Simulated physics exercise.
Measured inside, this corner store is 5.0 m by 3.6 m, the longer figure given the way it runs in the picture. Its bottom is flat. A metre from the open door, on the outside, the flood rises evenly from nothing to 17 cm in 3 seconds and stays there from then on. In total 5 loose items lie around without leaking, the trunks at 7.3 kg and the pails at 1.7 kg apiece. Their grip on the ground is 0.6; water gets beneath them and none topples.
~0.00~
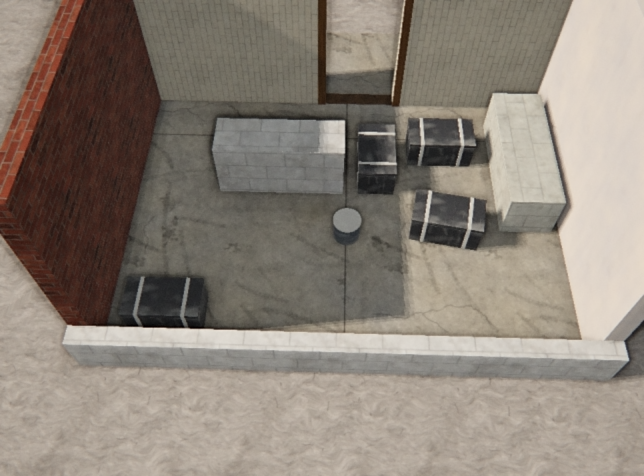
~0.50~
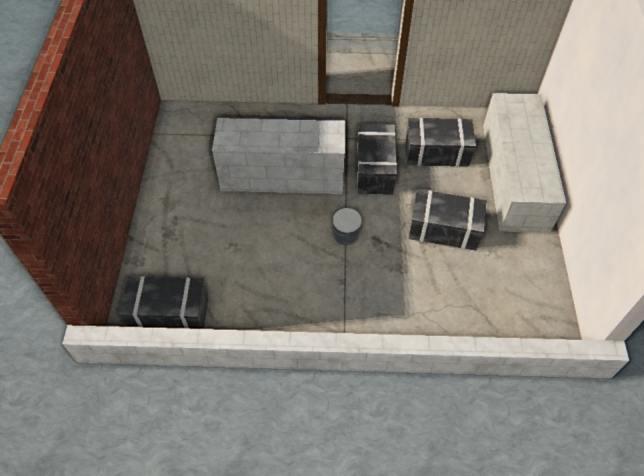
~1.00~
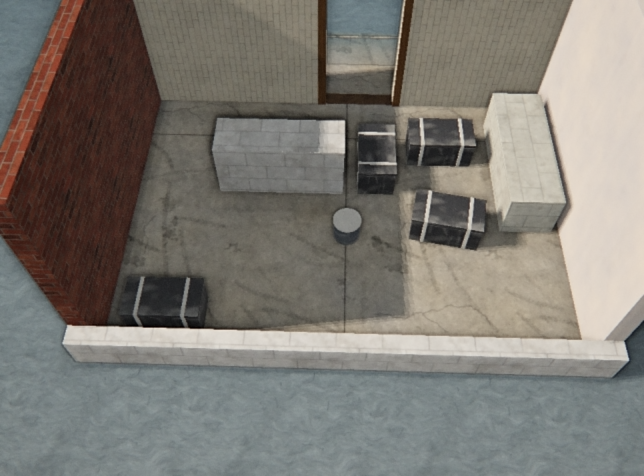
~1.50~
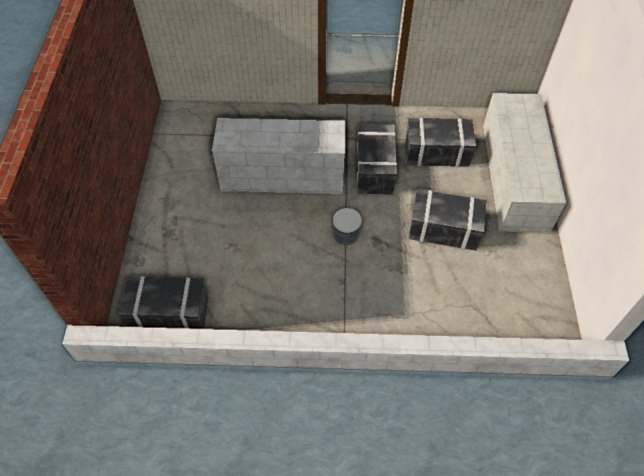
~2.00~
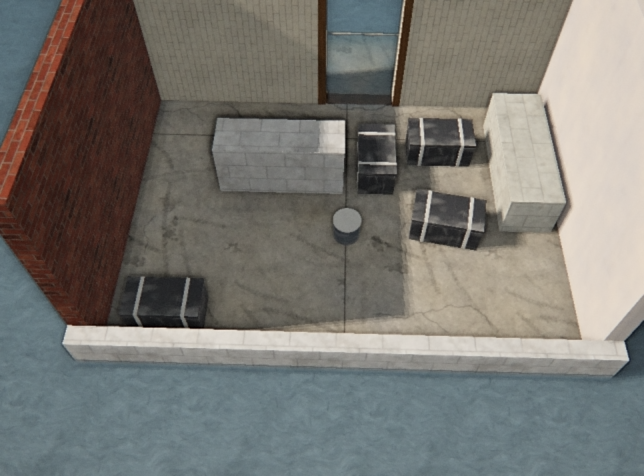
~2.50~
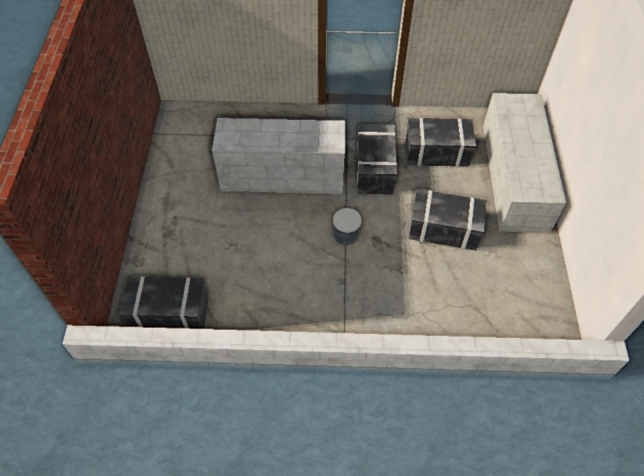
A roofless corner store with a red brick wall on the left, a pale wall on the right and a doorway at the back is seen from high above its low front wall. Four black trunks with light bands, two pale block stacks and a grey pail stand on the floor. Bluish water covers the ground outside and slips in at the doorway, while the objects and camera stay still.
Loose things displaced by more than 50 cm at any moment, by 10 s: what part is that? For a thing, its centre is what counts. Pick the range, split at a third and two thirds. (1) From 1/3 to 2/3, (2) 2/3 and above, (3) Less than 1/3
2/3 and above.
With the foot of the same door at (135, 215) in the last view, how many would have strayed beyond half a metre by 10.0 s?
In that case 1 of them.
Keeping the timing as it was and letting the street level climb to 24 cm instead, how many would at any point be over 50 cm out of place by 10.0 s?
Then it comes to 4.
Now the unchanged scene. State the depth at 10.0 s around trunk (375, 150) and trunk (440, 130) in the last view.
Close to 4 and 7 centimetres.
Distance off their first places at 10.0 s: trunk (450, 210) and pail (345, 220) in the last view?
One is off by 100 cm, the other by 140 cm, in the order asked.
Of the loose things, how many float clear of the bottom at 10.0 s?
Total: 5.
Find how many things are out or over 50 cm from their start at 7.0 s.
The number I get is 4.
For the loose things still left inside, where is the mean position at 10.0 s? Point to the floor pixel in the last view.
Around (345, 288).
After 3.5 s 0 of 5 are over 50 cm from their spots; 0 afloat.
After 4.5 s 1 of 5 are over 50 cm from their spots; 1 afloat.
After 7.0 s 4 of 5 are over 50 cm from their spots; 3 afloat.
After 10.0 s 4 of 5 are over 50 cm from their spots, and 4 have been at some point; 5 afloat.
